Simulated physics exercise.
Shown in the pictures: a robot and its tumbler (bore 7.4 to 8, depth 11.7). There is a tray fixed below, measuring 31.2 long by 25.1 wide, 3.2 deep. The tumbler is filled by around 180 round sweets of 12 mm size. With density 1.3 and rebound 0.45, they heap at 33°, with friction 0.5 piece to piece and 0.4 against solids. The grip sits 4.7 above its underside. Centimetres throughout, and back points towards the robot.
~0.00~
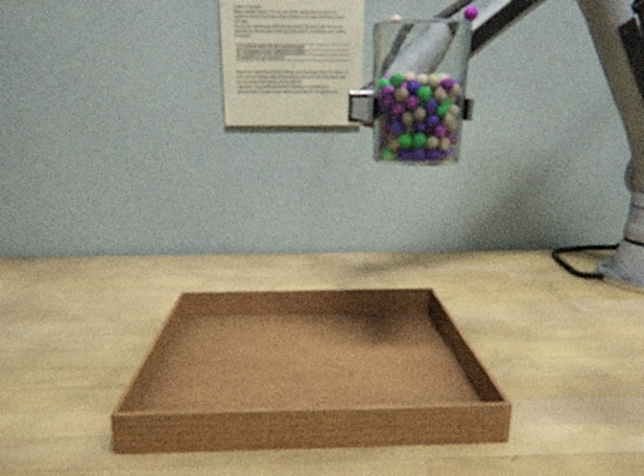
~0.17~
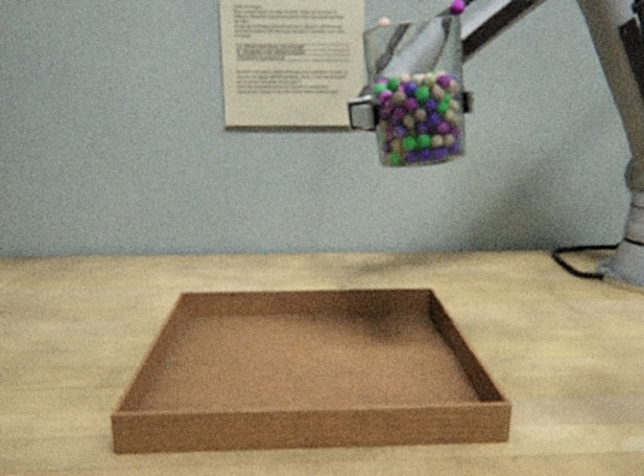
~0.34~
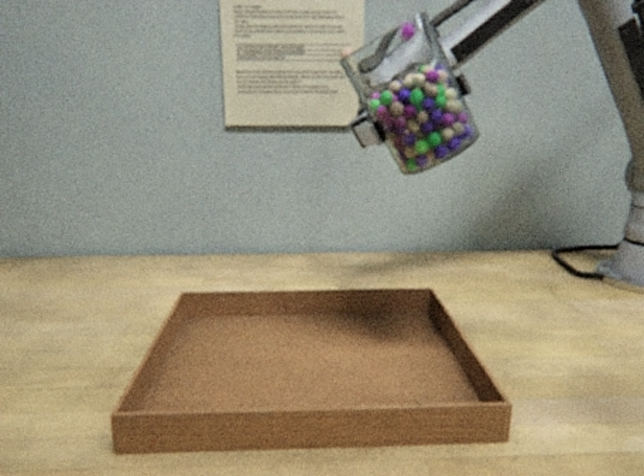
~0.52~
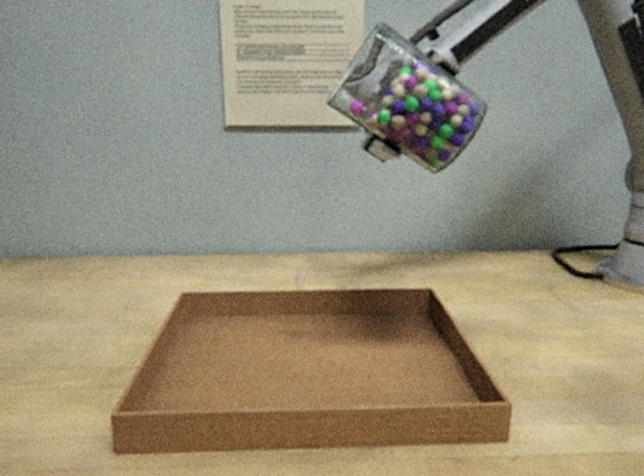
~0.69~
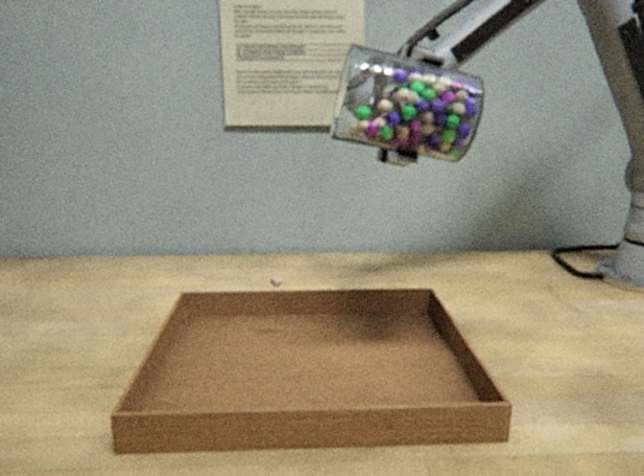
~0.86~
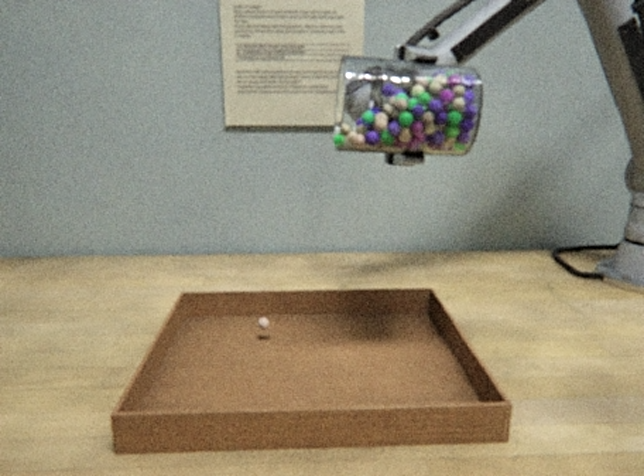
Clear tumbler of colourful round sweets tilting left in a robot arm's grip, one pale sweet bouncing in the tray below.
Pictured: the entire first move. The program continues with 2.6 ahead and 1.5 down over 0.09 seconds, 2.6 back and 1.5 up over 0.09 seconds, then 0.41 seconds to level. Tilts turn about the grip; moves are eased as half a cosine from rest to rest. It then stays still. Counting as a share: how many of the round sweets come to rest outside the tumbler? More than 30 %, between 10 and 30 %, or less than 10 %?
Between 10 and 30 %.
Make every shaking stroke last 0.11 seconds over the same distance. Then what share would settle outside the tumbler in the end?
About 15 per cent, then.
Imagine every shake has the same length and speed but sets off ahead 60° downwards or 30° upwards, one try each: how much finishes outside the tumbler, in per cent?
You'd get some 10 per cent with the first setting and some 40 per cent with the second.
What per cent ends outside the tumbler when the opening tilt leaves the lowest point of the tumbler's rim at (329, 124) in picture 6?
About 5 per cent.
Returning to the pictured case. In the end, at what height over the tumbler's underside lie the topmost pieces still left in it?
I'd put it at close to 7.5 centimetres.
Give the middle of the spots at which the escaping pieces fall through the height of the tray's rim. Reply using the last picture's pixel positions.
Look at roughly (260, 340) in the last picture.
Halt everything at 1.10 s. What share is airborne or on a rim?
About 9 per cent.
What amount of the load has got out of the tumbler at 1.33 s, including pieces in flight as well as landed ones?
20 %.
After 1.10 s, tilted 82° forward, highest piece 27 above the table; 162 in the tumbler, 1 in the tray, 17 in flight or on a rim.
After 1.33 s, tilted 16° forward, highest piece 33 above the table; 146 in the tumbler, 29 in the tray, 5 in flight or on a rim.
After 1.65 s, level, highest piece 29 above the table; 146 in the tumbler, 34 in the tray.
After 2.70 s, level, highest piece 29 above the table; 146 in the tumbler, 34 in the tray.
At rest, 146 in the tumbler, 34 in the tray. That is 19 % outside the tumbler.
